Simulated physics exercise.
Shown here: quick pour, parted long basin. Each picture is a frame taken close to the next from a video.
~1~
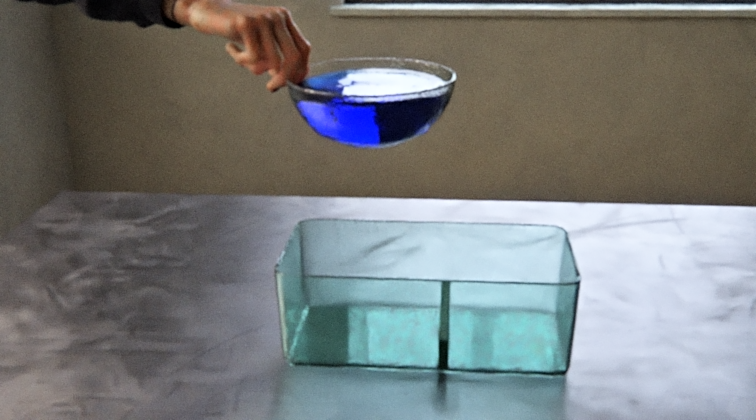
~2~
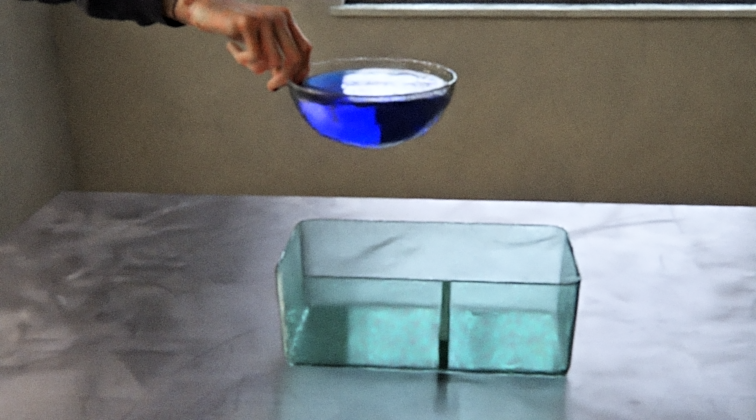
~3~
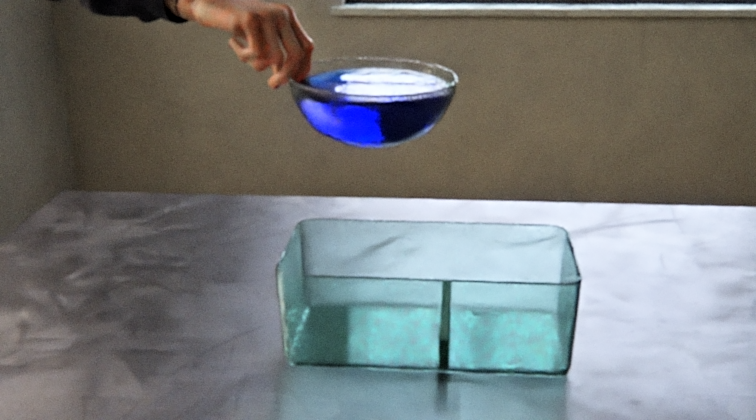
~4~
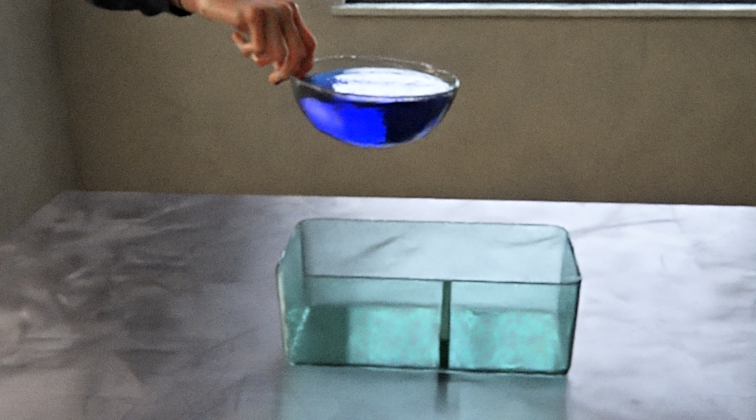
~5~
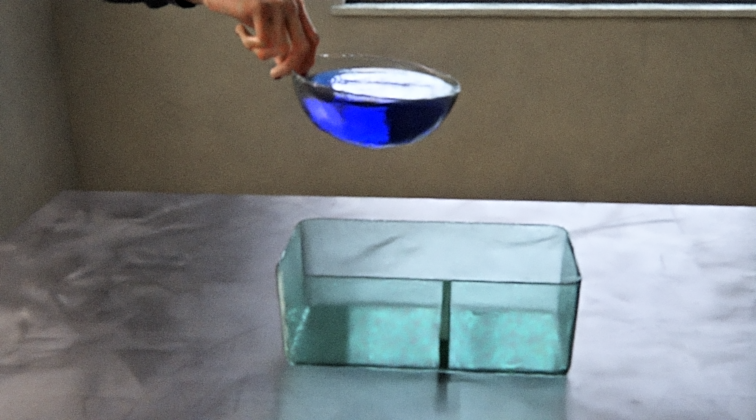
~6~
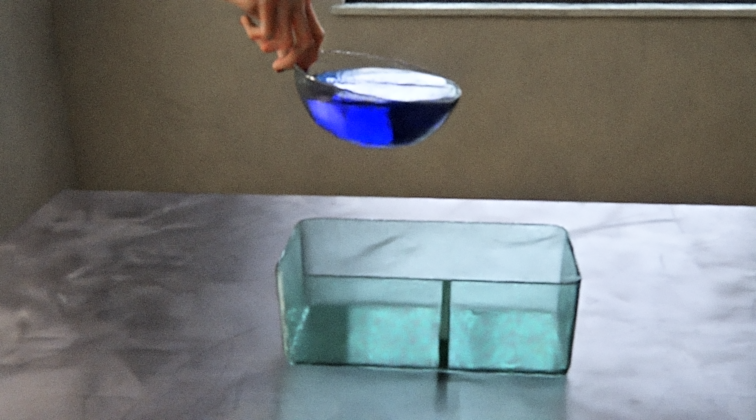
Above a long, clear greenish basin with a divider on a gray table, a hand held a glass bowl of blue liquid level, then gradually tilted it a little toward the right.
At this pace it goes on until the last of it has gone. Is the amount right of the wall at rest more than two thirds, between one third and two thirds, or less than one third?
It is more than two thirds.
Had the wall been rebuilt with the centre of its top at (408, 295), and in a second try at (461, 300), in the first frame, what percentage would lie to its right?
Try 1: About 95 percent; try 2: About 85 percent.
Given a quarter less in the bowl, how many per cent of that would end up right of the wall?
Near 90 in a hundred.
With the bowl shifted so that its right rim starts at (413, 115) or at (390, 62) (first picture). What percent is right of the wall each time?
First try: Near 65 percent; second try: Near 60 percent.
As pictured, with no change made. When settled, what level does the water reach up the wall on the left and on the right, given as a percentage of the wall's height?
The left side sits at 20 per cent and the right side at 100.
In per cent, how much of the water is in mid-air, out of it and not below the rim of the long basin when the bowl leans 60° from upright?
Roughly 40 %.
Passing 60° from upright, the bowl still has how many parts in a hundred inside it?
Near 35 percent is still in there.
A moment on, the bowl is tipped part way and 37 per cent is still to pour, 0 is left of the wall and 22 right of it.
Next, the bowl is tipped on its side and 2 per cent is still to pour, 9 is left of the wall and 82 right of it.
Then the bowl is tipped on its side and 0 per cent is still to pour, 15 is left of the wall and 83 right of it.
Later the bowl is tipped on its side and 0 per cent is still to pour, 17 is left of the wall and 82 right of it.
In the end 17 per cent lies left of the wall, 82 right of it and 1 outside.
